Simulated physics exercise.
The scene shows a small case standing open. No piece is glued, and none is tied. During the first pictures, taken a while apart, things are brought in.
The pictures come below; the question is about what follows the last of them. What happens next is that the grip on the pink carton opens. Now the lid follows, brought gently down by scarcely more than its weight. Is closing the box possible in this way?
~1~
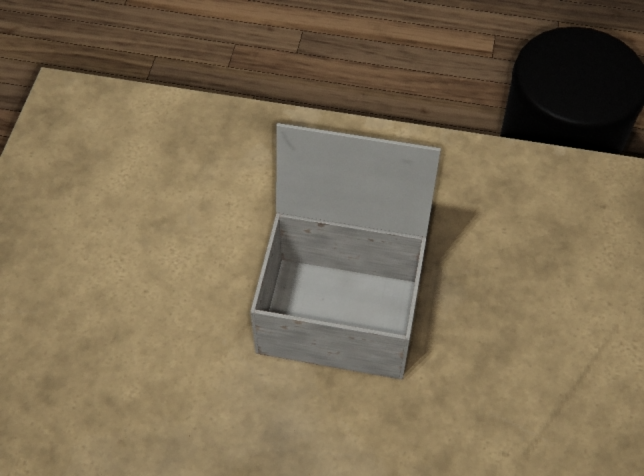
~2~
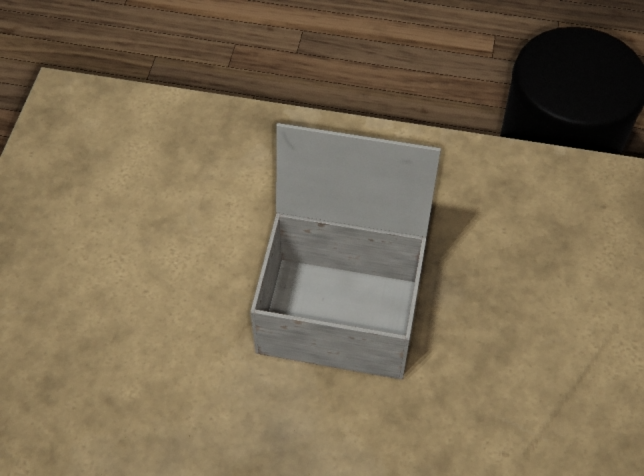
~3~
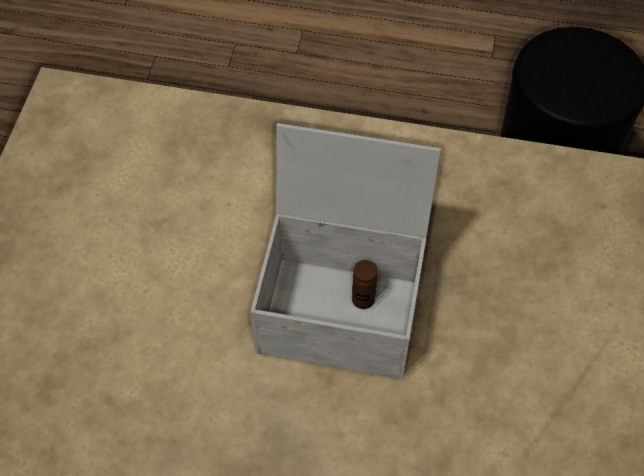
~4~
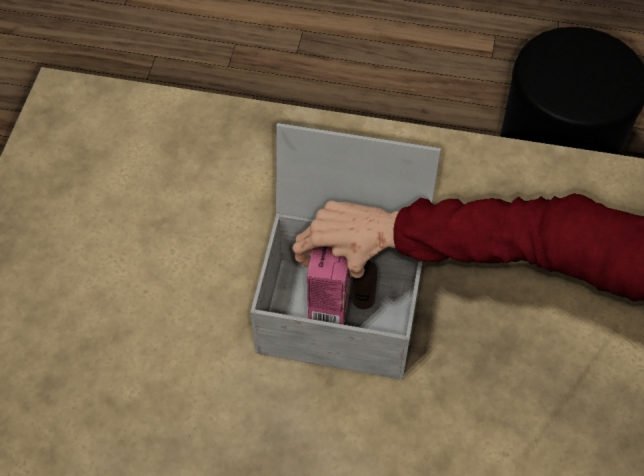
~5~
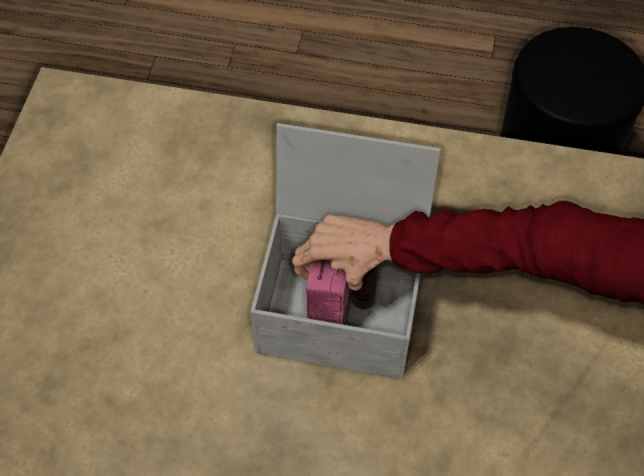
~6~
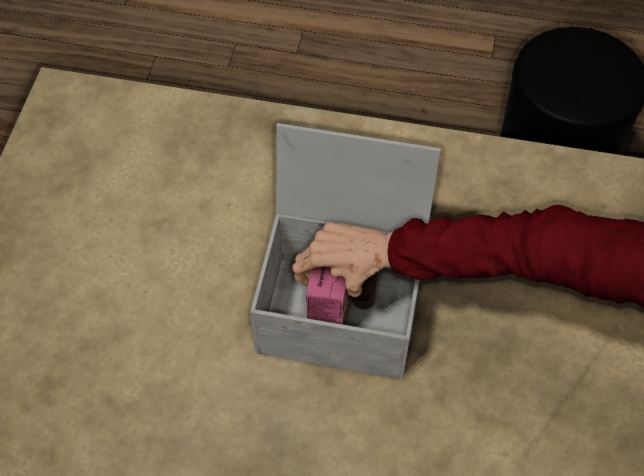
No.
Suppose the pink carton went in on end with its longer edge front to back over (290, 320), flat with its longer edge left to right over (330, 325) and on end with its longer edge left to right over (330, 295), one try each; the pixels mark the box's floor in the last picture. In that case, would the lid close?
Results in order: Lid up, lid down, lid up.
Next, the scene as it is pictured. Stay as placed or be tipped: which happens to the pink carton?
Result: The pink carton remains as it was set.
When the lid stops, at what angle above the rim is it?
Around 16 degrees.
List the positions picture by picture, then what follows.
In the first frame, the last thing is not in view yet.
In the second frame, the last thing is not in view yet.
In the third frame, the last thing is not in view yet; brown shaker (364, 285).
The fourth frame shows coming down; pink carton (330, 284); brown shaker (364, 285).
The fifth frame shows coming down; pink carton (328, 295); brown shaker (364, 285).
The sixth frame shows put in, still held; pink carton (328, 302).
Then, 1.10 s on from there, lid starting down.
Then, 1.50 s on from there, lid 65° above the rim.
Then, 1.70 s on from there, lid 47° above the rim.
Then, 1.90 s on from there, lid 25° above the rim.
In the end, lid 17° above the rim; both unmoved. At the end, from the last picture's camera, pink carton near (328, 302).
